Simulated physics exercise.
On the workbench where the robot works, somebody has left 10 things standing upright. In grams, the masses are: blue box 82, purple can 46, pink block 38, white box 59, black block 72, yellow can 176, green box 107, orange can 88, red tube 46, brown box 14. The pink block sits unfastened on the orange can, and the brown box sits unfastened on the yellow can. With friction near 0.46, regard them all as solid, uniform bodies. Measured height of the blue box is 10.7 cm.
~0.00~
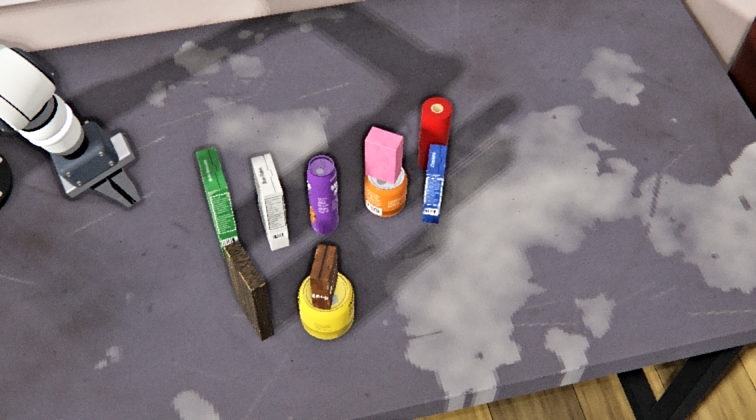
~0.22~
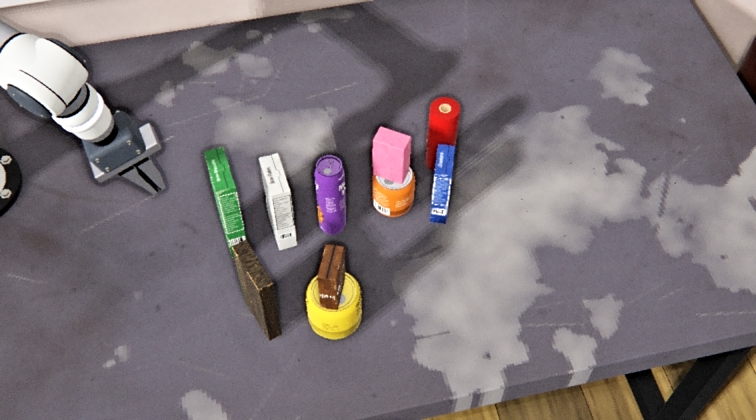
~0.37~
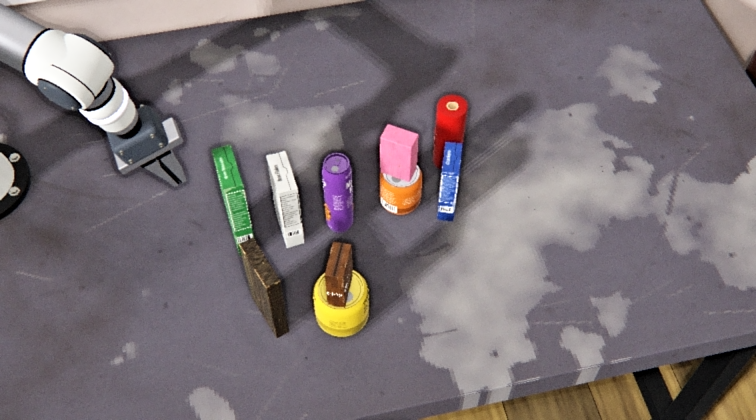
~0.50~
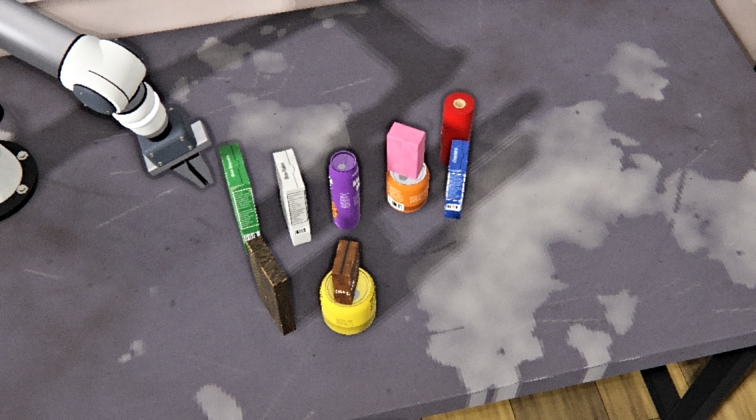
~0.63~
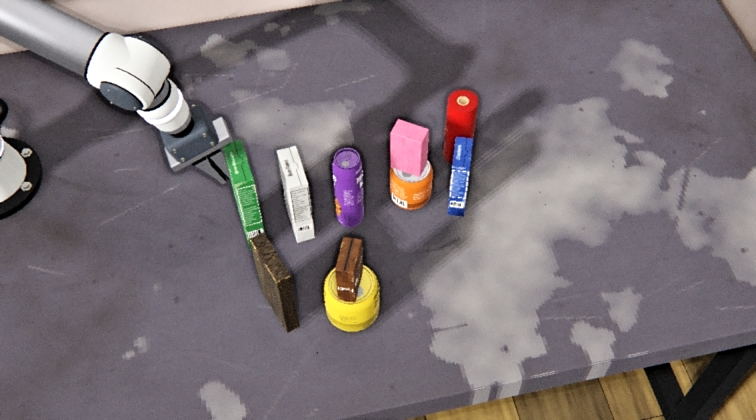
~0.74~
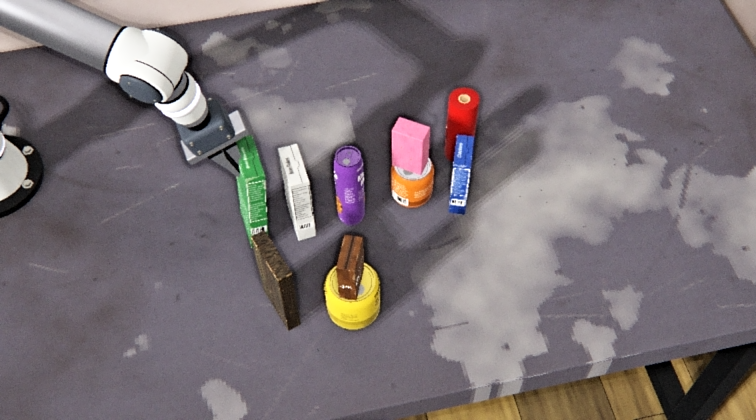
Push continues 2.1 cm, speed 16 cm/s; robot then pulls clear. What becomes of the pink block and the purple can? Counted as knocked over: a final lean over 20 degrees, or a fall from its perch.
Pink block: Fallen; purple can: Fallen.
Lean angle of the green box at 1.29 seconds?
Tilt: Around 60°.
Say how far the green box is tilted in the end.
In the end, 60 degrees or so off vertical.
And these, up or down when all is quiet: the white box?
White box down.
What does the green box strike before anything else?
First thing hit: The white box.
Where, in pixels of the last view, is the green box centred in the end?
It ends up around (302, 203).
Around 0.99 s, white box and green box touch at 0.90 s; off upright green box 23°, white box 7°.
Around 1.29 s, purple can and white box touch at 1.05 s; pink block and purple can touch at 1.17 s; off upright green box 56°, white box 48°, purple can 40°.
Around 1.74 s, pink block and red tube touch at 1.33 s; orange can and white box touch at 1.36 s; off upright pink block 165°, purple can 90°, green box 64°.
At rest, past 20° or fallen, green box, white box, purple can and pink block. Standing, black block, yellow can, orange can, blue box, red tube and brown box.
